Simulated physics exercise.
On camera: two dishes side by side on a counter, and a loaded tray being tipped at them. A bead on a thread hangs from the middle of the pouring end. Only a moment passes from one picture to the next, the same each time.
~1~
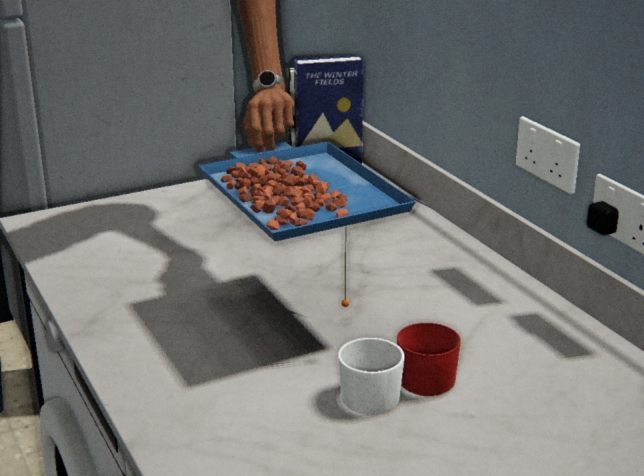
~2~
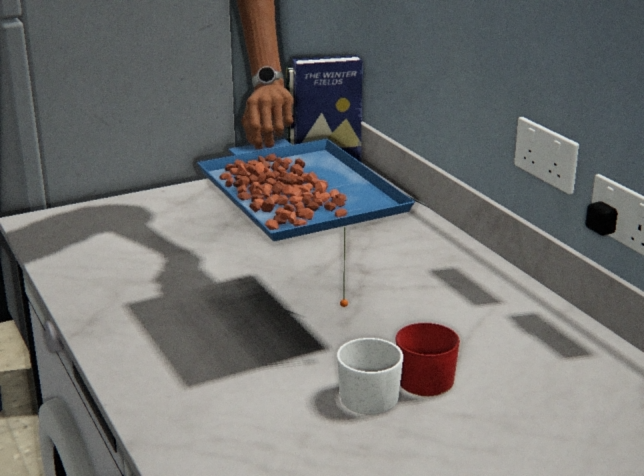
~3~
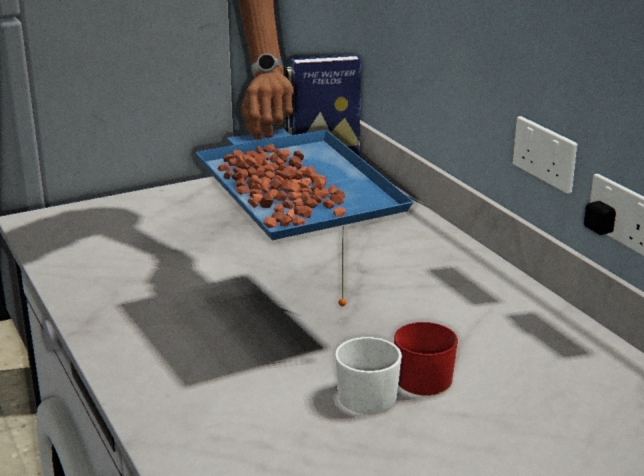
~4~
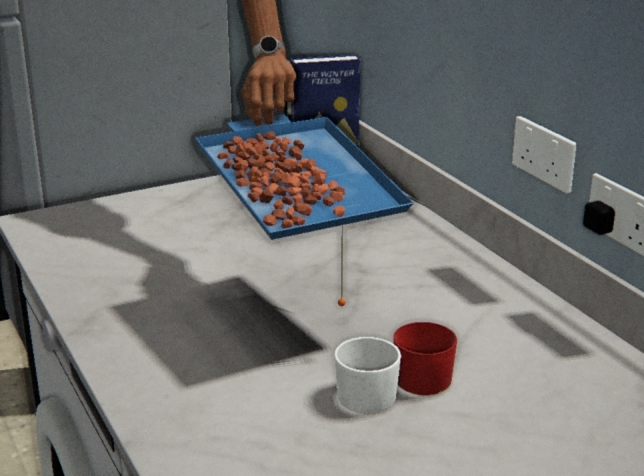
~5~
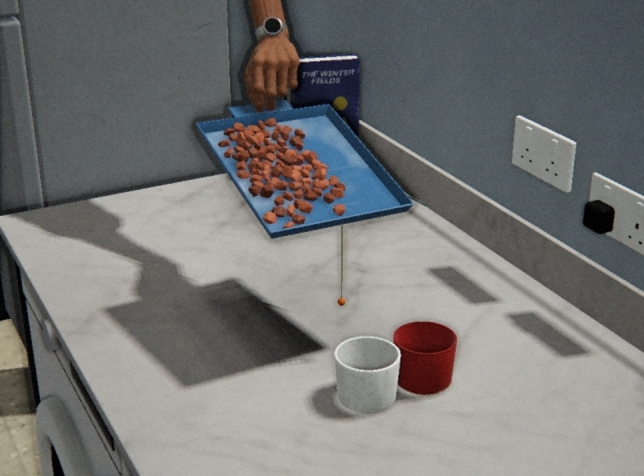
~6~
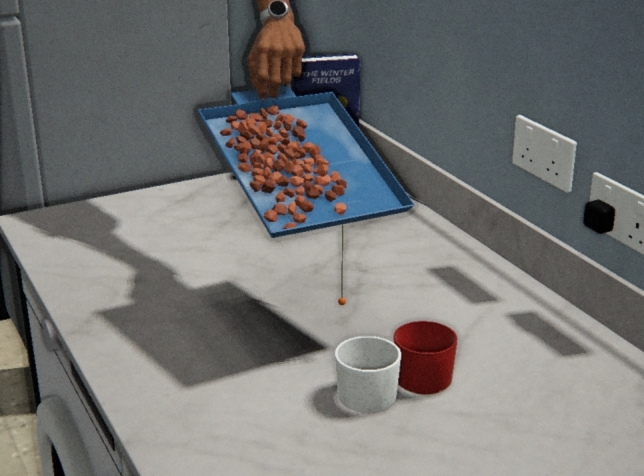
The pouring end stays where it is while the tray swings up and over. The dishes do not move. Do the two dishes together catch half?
They take under half between them.
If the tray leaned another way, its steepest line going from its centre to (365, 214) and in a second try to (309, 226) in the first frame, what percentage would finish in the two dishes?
About 10 and 0 per cent.
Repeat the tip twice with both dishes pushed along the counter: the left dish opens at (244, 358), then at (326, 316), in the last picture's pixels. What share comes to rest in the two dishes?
About 20 and 10 per cent.
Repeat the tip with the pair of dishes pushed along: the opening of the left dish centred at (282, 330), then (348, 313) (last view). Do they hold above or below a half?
In turn: Less than half; not half.
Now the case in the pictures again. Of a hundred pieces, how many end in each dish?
The left dish has 10 per cent, the right dish has 10.
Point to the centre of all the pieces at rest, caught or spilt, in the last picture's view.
Close to (386, 368).
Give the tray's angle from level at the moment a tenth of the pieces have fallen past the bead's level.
Near 75 degrees.
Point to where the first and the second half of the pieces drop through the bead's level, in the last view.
The first part at (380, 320); the rest at (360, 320).
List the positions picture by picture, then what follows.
The first frame shows corners of the pouring end (275, 230) and (410, 200), level; middle of the load (282, 189), bits of crushed brick; left dish (387, 389); right dish (445, 371); bead on its thread (345, 303).
The second frame shows corners of the pouring end (274, 230) and (409, 201), level; middle of the load (281, 187).
The third frame shows corners of the pouring end (273, 229) and (408, 201), tipped barely, level across its low end; middle of the load (280, 181).
The fourth frame shows corners of the pouring end (272, 229) and (408, 202), tipped a little, level across its low end; middle of the load (280, 174).
The fifth frame shows corners of the pouring end (273, 229) and (408, 202), tipped clearly, level across its low end; middle of the load (281, 166).
The sixth frame shows corners of the pouring end (274, 229) and (409, 203), tipped clearly, level across its low end; middle of the load (282, 159); left dish (384, 387); right dish (442, 370).
Just after the last frame, tray tipped steeply; the larger part on the tray; just a few outside both; roughly a quarter in the air.
A moment on, tray tipped past a quarter turn; just a few on the tray; about a tenth in the left dish; about a tenth in the right dish; roughly two thirds outside both; roughly a quarter in the air.
Further on, tray tipped past a quarter turn; about a tenth in the left dish; about a tenth in the right dish; the larger part outside both.
When it is over, tray tipped past a quarter turn; about a tenth in the left dish; about a tenth in the right dish; the larger part outside both.
